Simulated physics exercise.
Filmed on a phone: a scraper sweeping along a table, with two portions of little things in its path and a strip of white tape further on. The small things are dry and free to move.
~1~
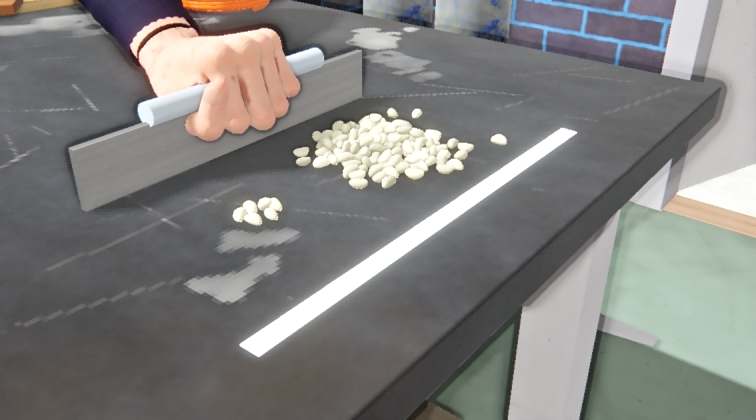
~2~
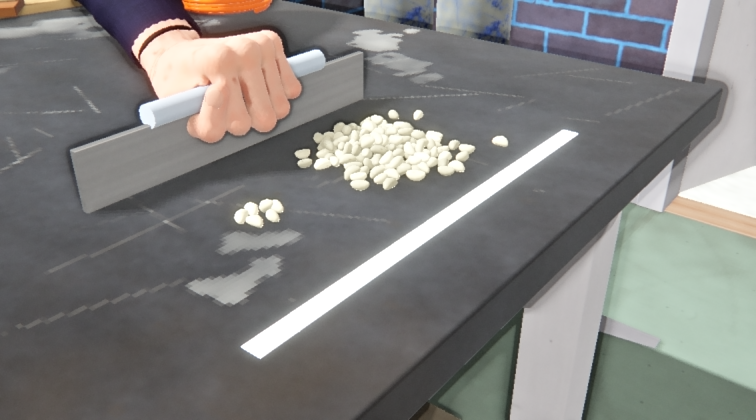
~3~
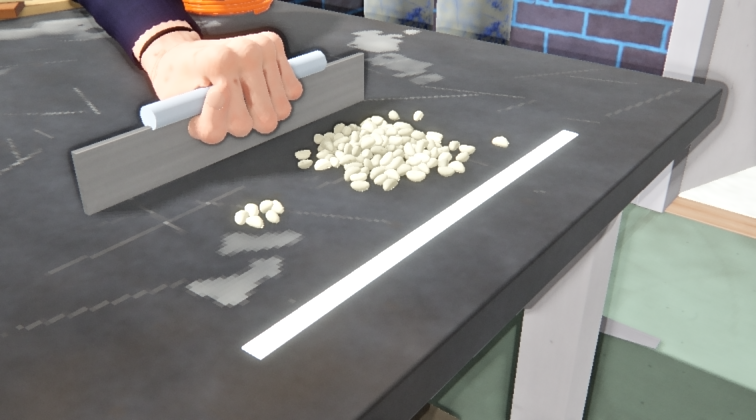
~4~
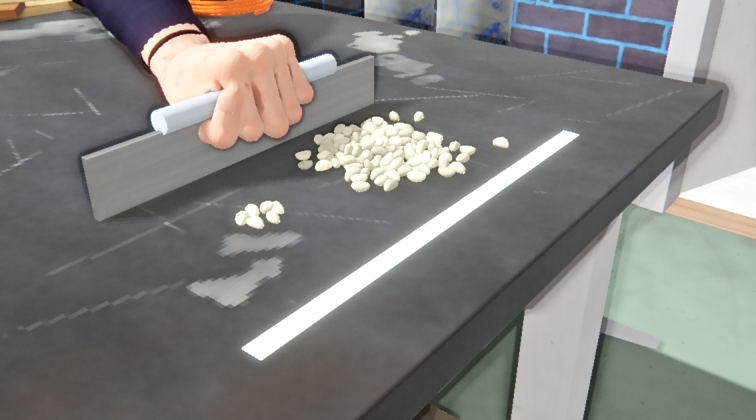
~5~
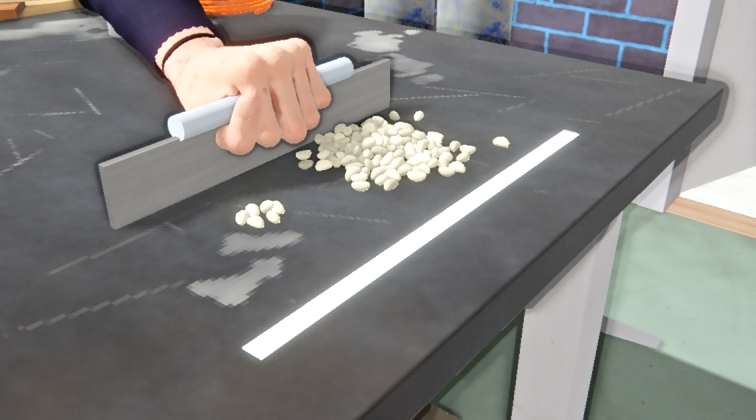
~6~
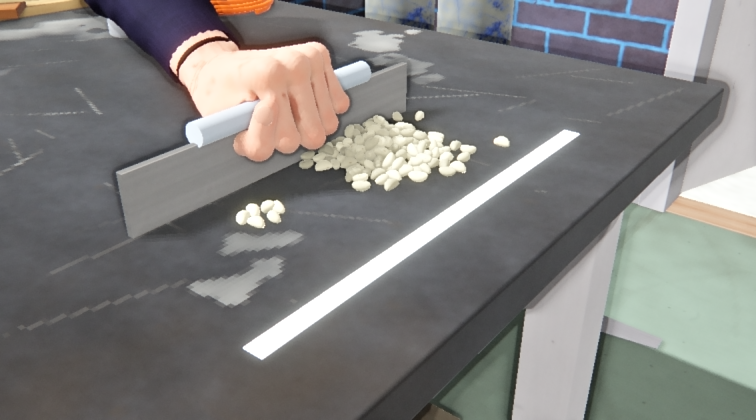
A hand in a dark sleeve grips the pale blue bar of a grey scraper on a scuffed dark tabletop, seen from above at an angle. A small cluster of white beans lies near the blade, a larger pile to its right, and a white strip runs diagonally near the table's edge. The scraper rests, then slides slowly rightward, nudging the pile's nearest beans, while the small cluster stays still.
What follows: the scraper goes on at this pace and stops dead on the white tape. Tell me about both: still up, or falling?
Nearer portion: It all stops short of the edge. Farther portion: It tumbles over the end, in part at least.
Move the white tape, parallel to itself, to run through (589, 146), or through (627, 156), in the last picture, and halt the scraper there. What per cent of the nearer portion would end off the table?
First some 0, then 100 per cent.
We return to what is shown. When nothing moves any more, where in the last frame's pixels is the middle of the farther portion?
Around (534, 200).
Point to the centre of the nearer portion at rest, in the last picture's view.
At about (396, 273).
Then, 0.56 s after the last picture, scraper still moving, near (372, 133); nearer portion all on the table, its front near (301, 244); farther portion all on the table, its front near (516, 192).
Then, 1.13 s after the last picture, scraper stopped at the white tape; nearer portion all on the table, its front near (395, 286); farther portion a small part over the edge.
At rest, scraper stopped at the white tape; nearer portion all on the table, its front near (395, 286); farther portion a small part over the edge.
